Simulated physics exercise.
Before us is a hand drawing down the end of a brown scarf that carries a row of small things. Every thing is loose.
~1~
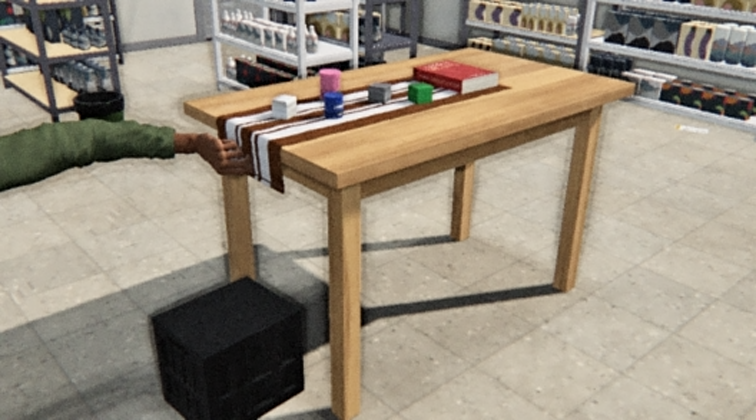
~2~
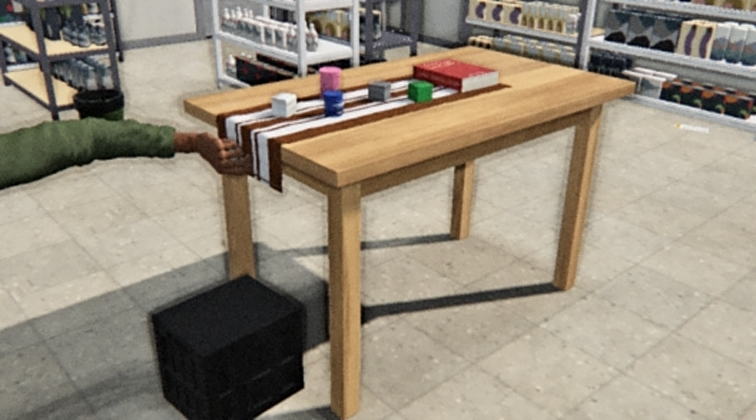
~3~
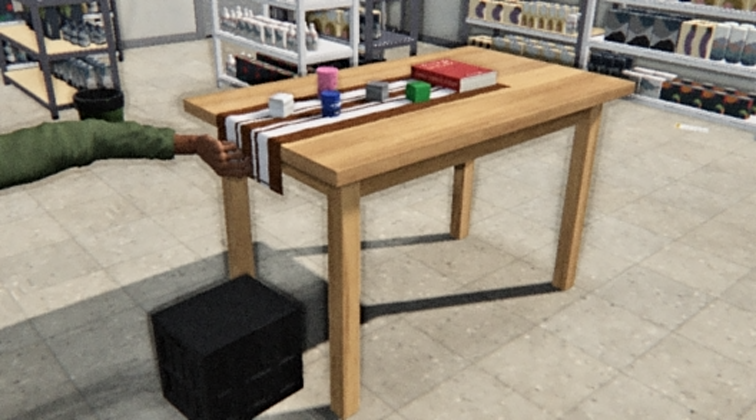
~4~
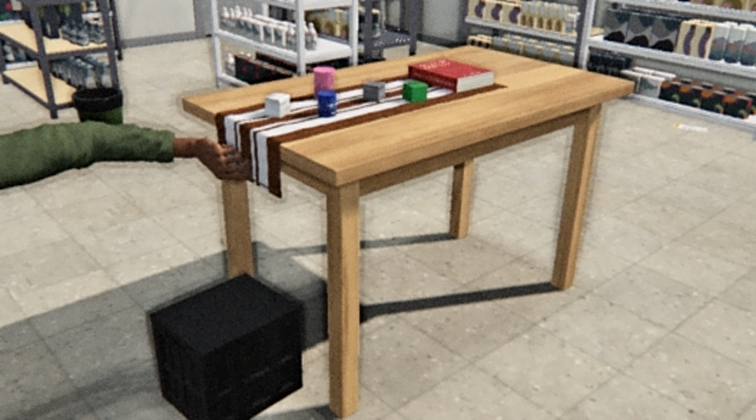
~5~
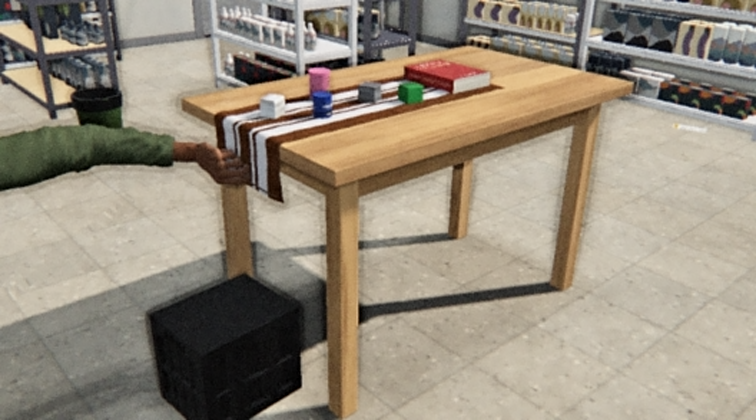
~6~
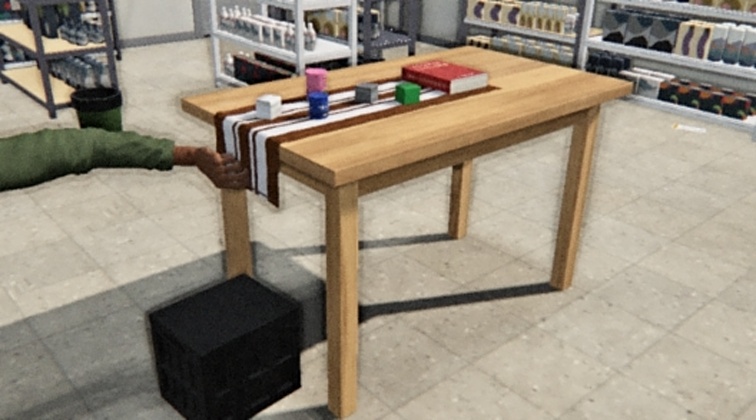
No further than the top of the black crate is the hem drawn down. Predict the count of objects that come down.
Number down: Three.
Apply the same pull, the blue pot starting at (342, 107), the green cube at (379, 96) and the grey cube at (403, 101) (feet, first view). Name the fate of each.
Blue pot - leaves the top. Green cube - stays aboard. Grey cube - stays aboard.
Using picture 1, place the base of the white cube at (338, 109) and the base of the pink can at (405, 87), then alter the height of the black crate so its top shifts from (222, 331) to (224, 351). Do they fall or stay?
The white cube is lost; the pink can stays put.
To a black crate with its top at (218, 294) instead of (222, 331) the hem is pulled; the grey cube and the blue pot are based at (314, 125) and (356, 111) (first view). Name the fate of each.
Final state: The grey cube is no longer up, the blue pot is still in place.
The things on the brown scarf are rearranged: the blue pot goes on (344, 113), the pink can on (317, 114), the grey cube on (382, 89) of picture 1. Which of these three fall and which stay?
The blue pot? It tips off. The pink can tips off, and the grey cube stays where it is.
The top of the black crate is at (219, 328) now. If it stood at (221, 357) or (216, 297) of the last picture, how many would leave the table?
Then 4, then 2.
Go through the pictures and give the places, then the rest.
The first frame shows hem (284, 194); white cube (284, 98); blue pot (333, 95); pink can (330, 72); grey cube (380, 85); green cube (421, 85); top of the crate (222, 331).
The second frame shows hem (283, 193); white cube (284, 96).
The third frame shows hem (284, 195); blue pot (330, 93).
The fourth frame shows hem (281, 199); pink can (324, 69); top of the crate (220, 328).
The fifth frame shows hem (284, 203); grey cube (370, 84).
The sixth frame shows hem (279, 209); white cube (268, 98); blue pot (318, 95); pink can (316, 71); grey cube (366, 85); green cube (408, 86).
Soon after, hem near (251, 261); white cube and blue pot gone.
After that, hem on the crate; white cube, blue pot and pink can gone.
In the end, hem on the crate; white cube, blue pot and pink can gone. It carries off three.
